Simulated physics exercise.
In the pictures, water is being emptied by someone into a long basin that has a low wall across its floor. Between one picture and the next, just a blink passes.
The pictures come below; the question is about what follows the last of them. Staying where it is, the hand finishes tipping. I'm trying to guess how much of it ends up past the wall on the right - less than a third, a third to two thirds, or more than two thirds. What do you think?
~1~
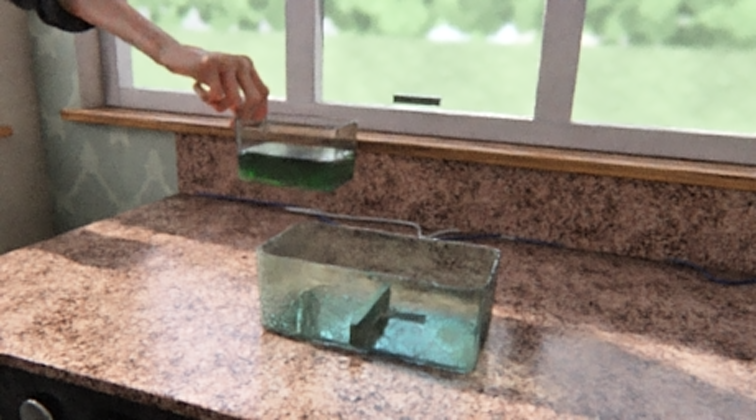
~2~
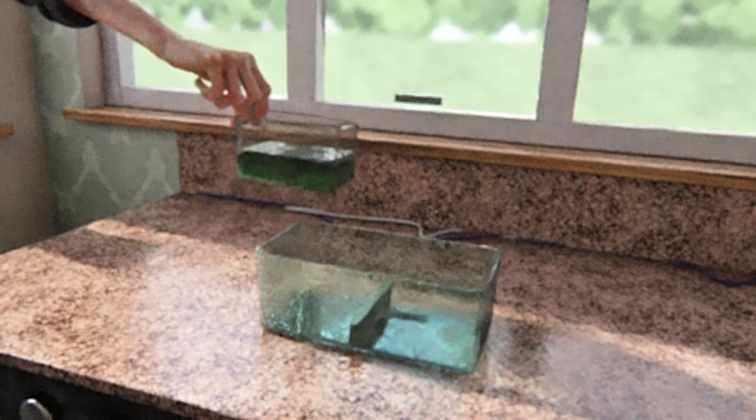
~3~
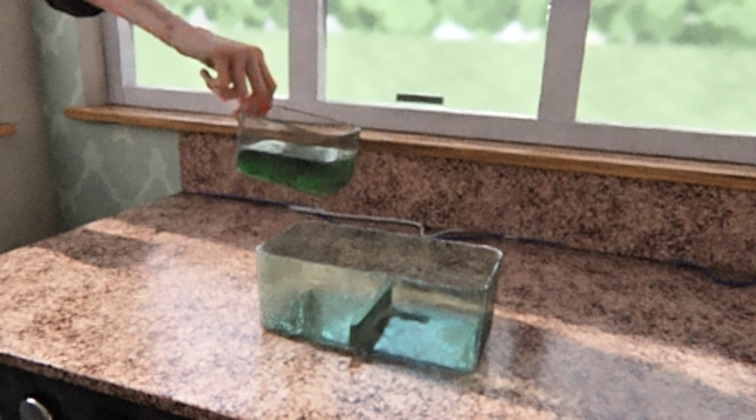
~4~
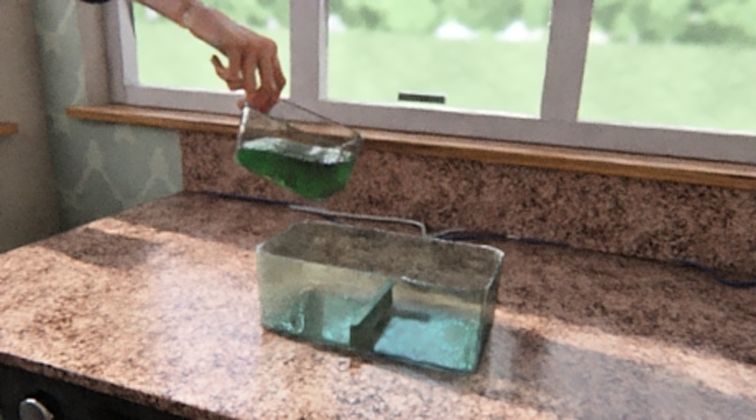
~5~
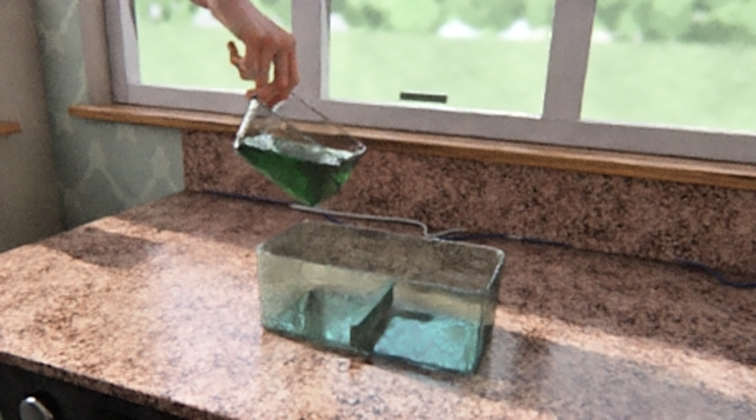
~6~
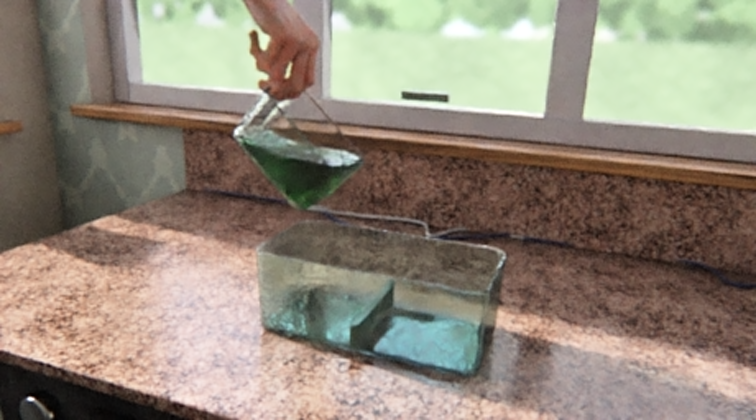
I expect what gathers right of the wall to fall within one third to two thirds.
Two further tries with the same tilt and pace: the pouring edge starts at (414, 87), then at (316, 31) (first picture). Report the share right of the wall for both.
First about 85, then 20 per cent.
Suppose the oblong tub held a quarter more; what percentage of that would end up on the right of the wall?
Best guess: Around 55 %.
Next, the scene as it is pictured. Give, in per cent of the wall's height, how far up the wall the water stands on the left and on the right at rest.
The left reads 40 in a hundred and the right 30 in a hundred.
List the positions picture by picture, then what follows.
In the first frame, it leans 0°; its right rim is at (347, 126); the water meets the walls at (256, 147) and (346, 156); the long basin's rim runs from (279, 236) to (493, 270); the wall's top is at (372, 302).
In the second frame, it leans 2°; its right rim is at (348, 128); the water meets the walls at (255, 146) and (345, 156).
In the third frame, it leans 8°; its right rim is at (351, 133); the water meets the walls at (255, 144) and (346, 157).
In the fourth frame, it leans 17°; its right rim is at (353, 143); the water meets the walls at (254, 142) and (347, 158).
In the fifth frame, it leans 29°; its right rim is at (354, 156); the water meets the walls at (252, 137) and (350, 160).
In the sixth frame, it leans 43°; its right rim is at (353, 169); the water meets the walls at (254, 133) and (356, 162).
A moment on, the oblong tub is tipped on its side and 33 per cent is still to pour, 9 is left of the wall and 26 right of it.
Next, the oblong tub is tipped on its side and 16 per cent is still to pour, 30 is left of the wall and 47 right of it.
Then the oblong tub is tipped on its side and 4 per cent is still to pour, 45 is left of the wall and 47 right of it.
Later the oblong tub is tipped on its side and 1 per cent is still to pour, 50 is left of the wall and 47 right of it.
Finally, 52 per cent lies left of the wall, 48 right of it and 1 outside.
